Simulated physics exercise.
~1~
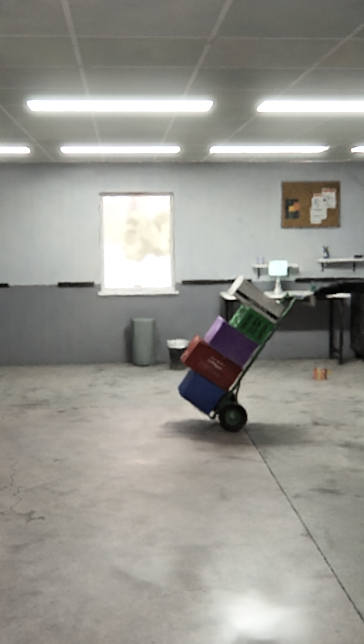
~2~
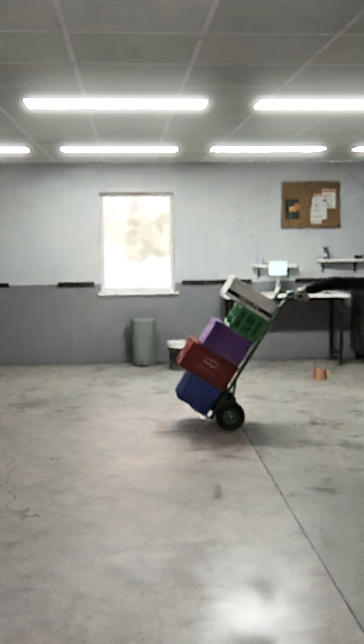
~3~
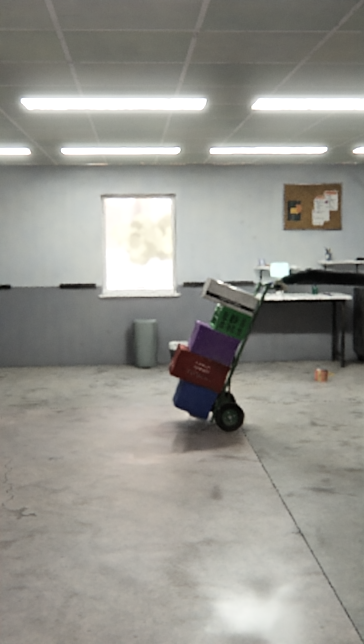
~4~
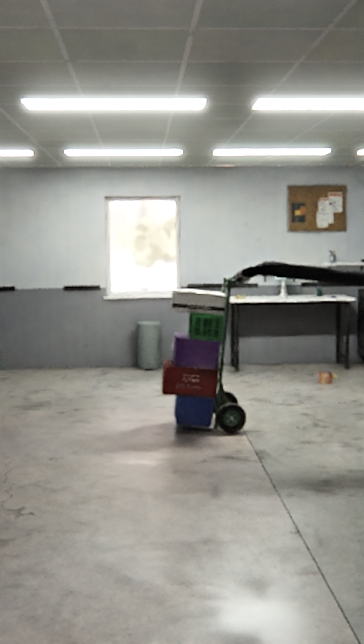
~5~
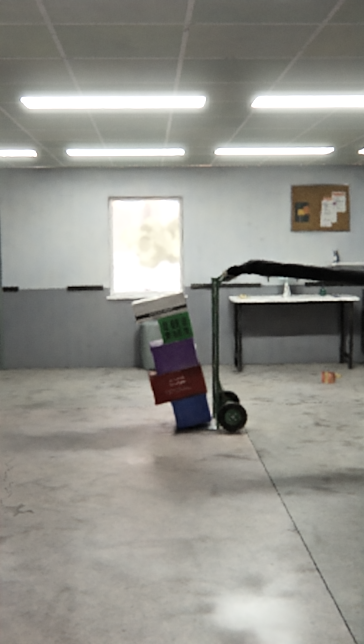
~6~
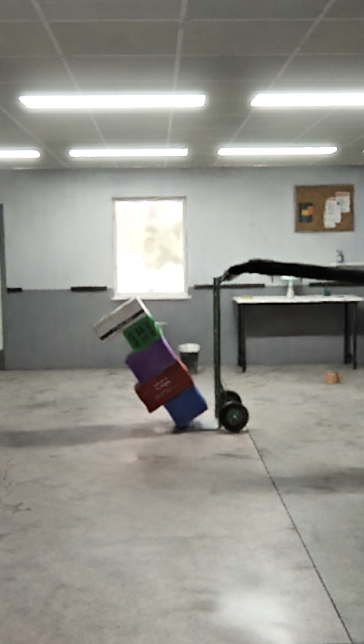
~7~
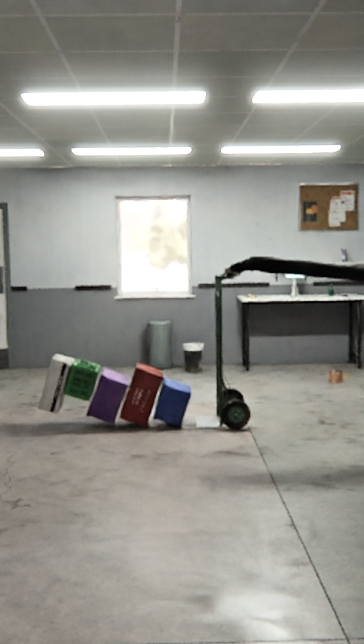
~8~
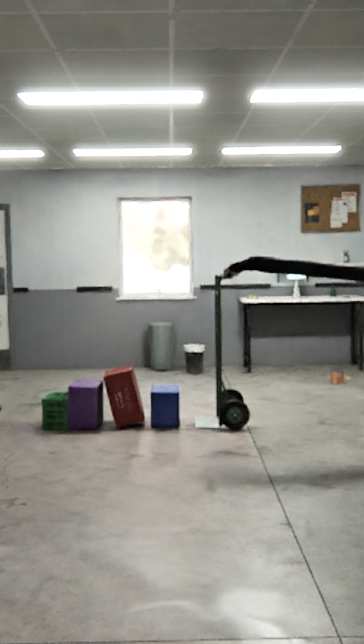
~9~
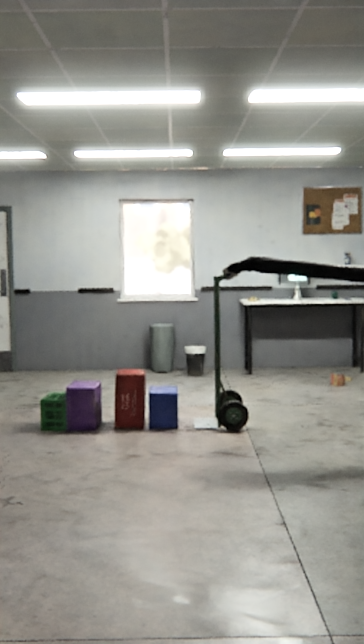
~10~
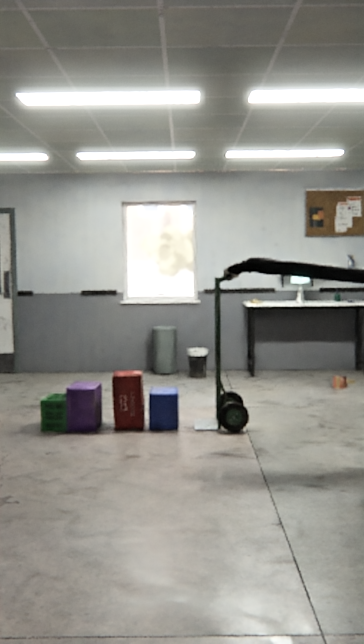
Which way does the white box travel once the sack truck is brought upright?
It goes to the left, coming down with the rest of the toppling stack on the side away from the truck's wheels.
